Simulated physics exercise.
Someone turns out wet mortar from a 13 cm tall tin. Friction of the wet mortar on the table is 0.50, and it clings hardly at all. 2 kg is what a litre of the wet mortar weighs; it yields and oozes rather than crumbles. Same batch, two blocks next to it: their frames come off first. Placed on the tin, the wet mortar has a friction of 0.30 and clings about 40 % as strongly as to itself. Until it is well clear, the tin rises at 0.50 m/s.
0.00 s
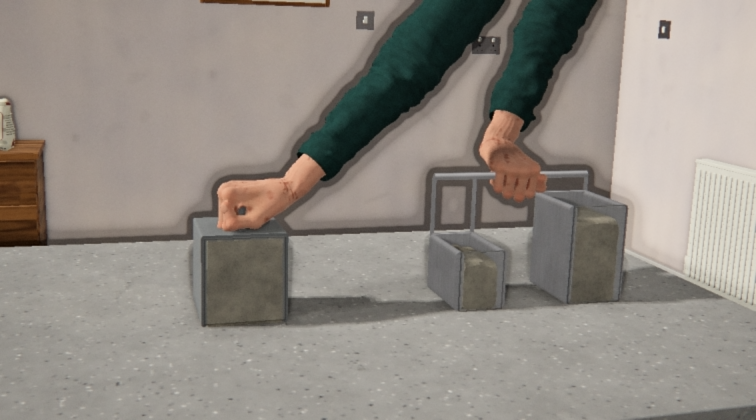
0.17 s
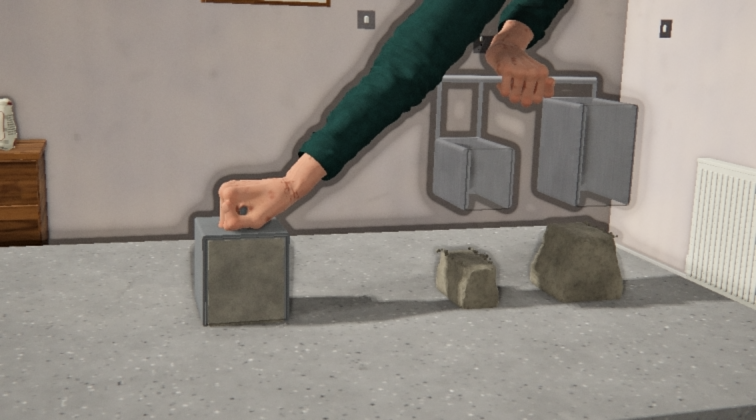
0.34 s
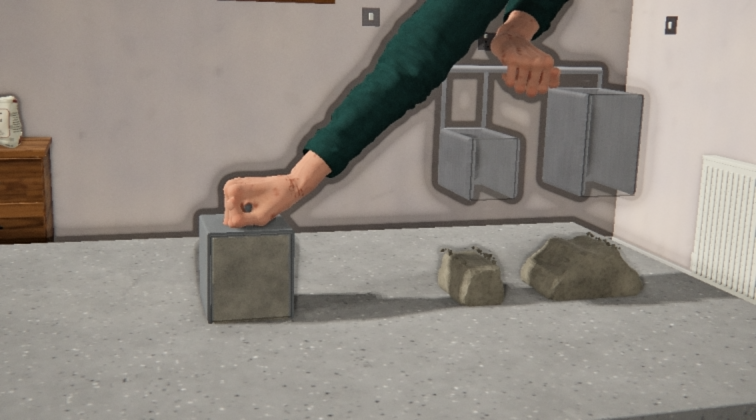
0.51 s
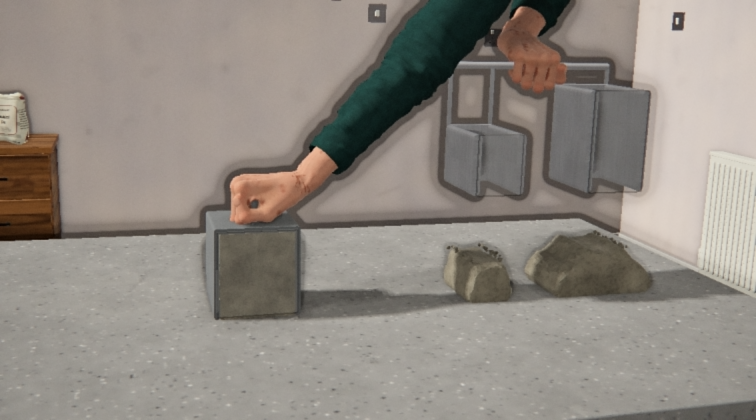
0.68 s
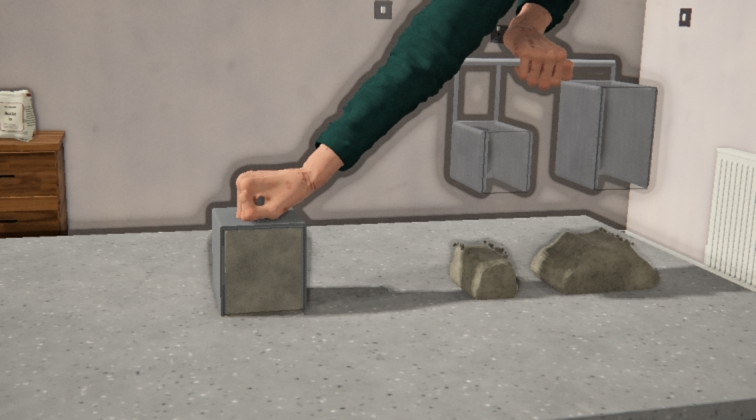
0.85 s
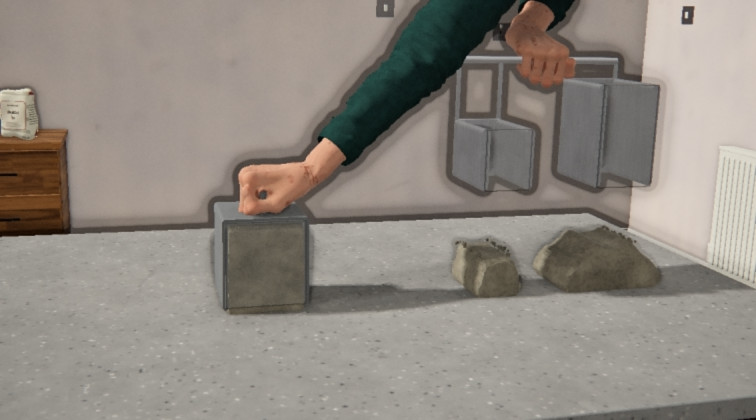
A hand lifts two joined molds away and the grey blocks slump beside another held mold.
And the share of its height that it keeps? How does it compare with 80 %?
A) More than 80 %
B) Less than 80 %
Less than 80 % (B).
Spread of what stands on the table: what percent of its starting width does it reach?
210 %.
By 1.04 s, the tin is up by 9.5 cm.
By 1.26 s, the tin is up by 20 cm; what stands on the table is 65 % of the tin's depth.
By 1.48 s, the tin is up by 25 cm; what stands on the table is 62 % of the tin's depth.
By 1.70 s, the tin is up by 25 cm; what stands on the table is 61 % of the tin's depth.
By 2.20 s, at the end, the tin is up by 25 cm; what stands on the table is 60 % of the tin's depth.
